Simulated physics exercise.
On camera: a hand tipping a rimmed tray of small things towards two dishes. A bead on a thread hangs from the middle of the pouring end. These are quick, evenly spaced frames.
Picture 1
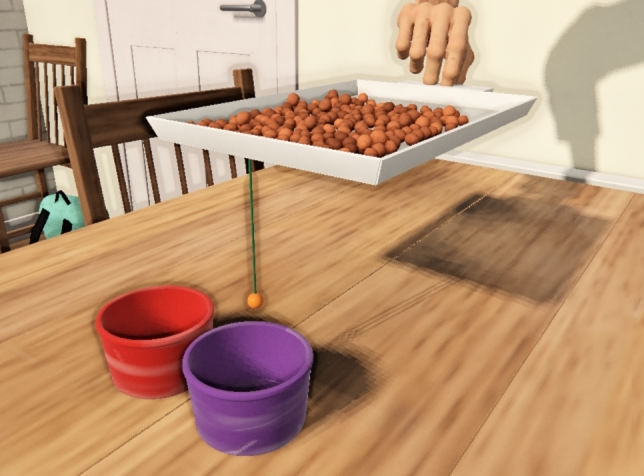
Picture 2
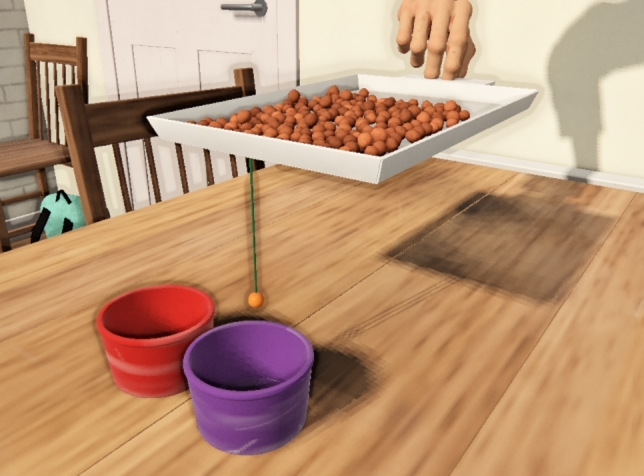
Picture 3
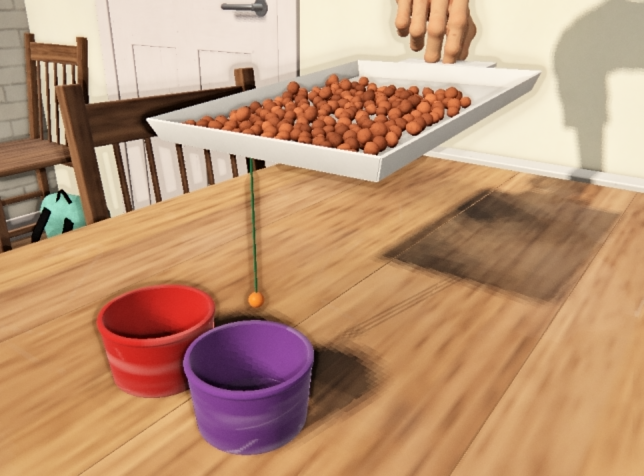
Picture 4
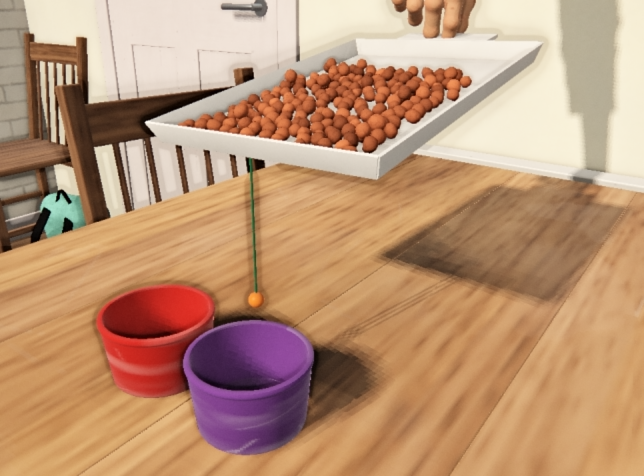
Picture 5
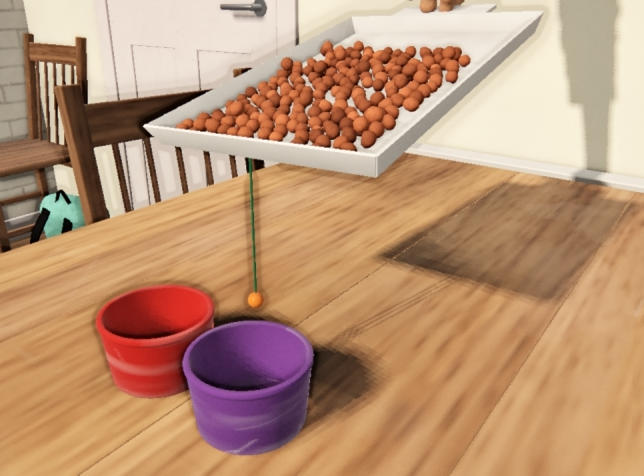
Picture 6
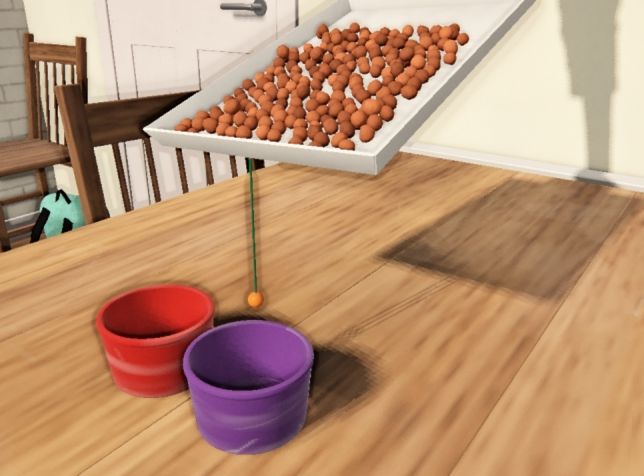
The clip opens on a white rimmed tray of reddish-brown pellets held almost level above a wooden table, near a red dish and a purple one, an orange bead hanging beneath. A hand at the far side raises that end steadily, leaving view as the tray slants more steeply and the pellets spread slightly.
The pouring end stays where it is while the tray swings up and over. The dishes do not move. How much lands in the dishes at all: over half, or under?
They take the larger part between them.
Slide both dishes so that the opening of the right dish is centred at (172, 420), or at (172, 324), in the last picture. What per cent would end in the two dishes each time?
The first gives 10 %, the second 50 %.
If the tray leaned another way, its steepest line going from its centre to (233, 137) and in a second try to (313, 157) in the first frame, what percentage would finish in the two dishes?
First some 50, then 30 per cent.
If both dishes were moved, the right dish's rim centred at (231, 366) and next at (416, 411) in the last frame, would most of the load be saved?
First the larger part, then the smaller part.
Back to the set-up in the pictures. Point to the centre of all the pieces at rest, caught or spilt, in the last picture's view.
Near (172, 377).
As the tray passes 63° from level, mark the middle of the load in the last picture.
At about (258, 63).
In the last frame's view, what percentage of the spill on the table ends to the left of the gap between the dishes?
It comes to 70 per cent or so.
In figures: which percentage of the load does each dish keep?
For the left dish some 40 %, for the right dish some 20 %.
Soon after the last picture, tray tipped steeply; all on the tray.
A little later, tray tipped past a quarter turn; nearly all on the tray; a stray few in the left dish; a stray few in the air.
Later still, tray tipped past a quarter turn; about a quarter in the right dish; about a third in the left dish; about a third outside both.
At rest, tray tipped past a quarter turn; about a quarter in the right dish; about a third in the left dish; about a third outside both.
